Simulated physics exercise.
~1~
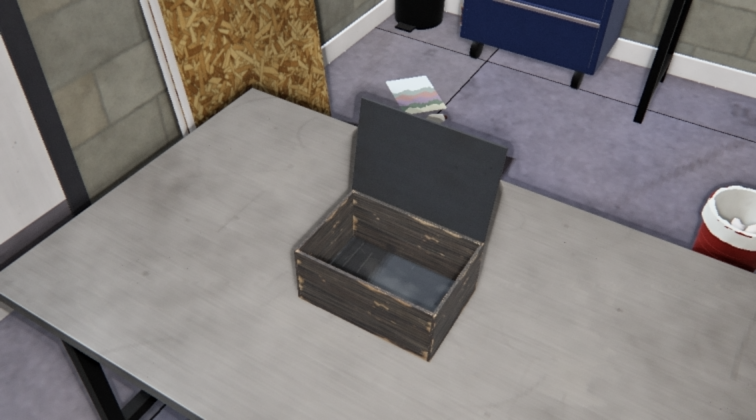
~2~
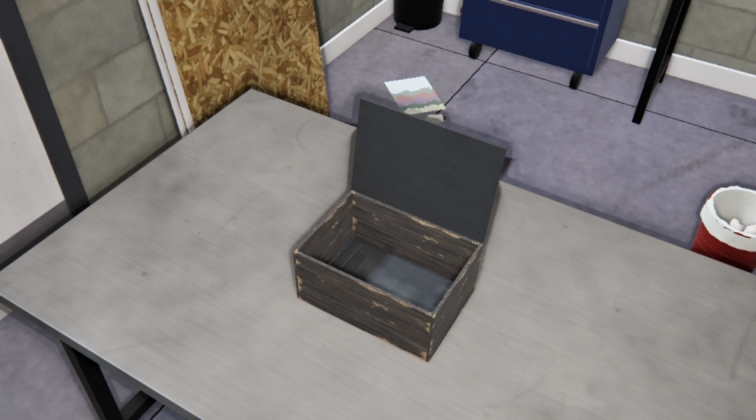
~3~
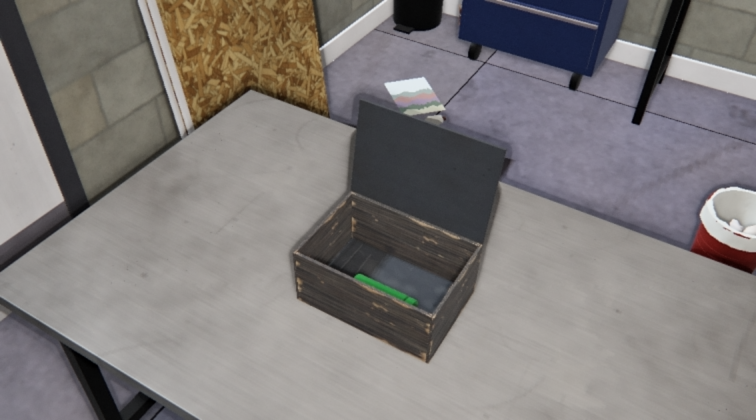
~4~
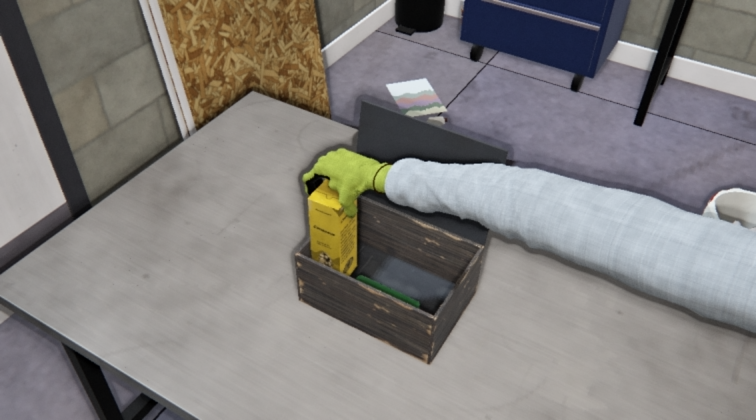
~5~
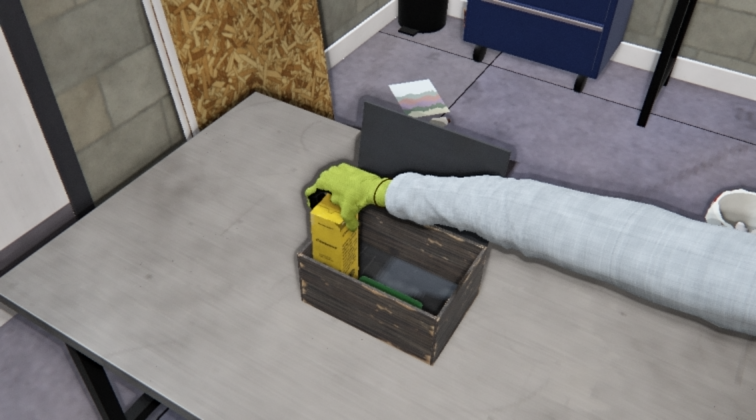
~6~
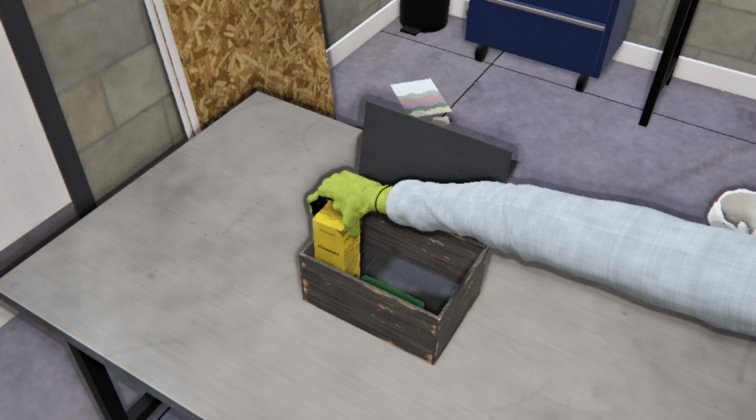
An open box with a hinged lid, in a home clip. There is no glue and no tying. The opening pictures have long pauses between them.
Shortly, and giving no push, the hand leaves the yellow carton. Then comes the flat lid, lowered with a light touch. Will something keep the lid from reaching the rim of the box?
Yes - I expect the lid to fall short.
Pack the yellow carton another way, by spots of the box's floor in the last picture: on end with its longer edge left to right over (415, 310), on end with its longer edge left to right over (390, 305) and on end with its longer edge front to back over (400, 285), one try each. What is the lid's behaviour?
The lid is kept from lowering the first try, is kept from lowering the second try and is kept from lowering the third try.
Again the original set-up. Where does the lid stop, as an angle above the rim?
Some 35 degrees above the rim, more or less.
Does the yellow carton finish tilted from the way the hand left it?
Well, it stays just as set.
Then, 1.20 s after the last picture, lid starting down.
Then, 1.60 s after the last picture, lid 60° above the rim.
Then, 1.80 s after the last picture, lid 35° above the rim.
At rest, lid 35° above the rim; both in place. Seen from the same camera at the end, yellow carton near (338, 253).
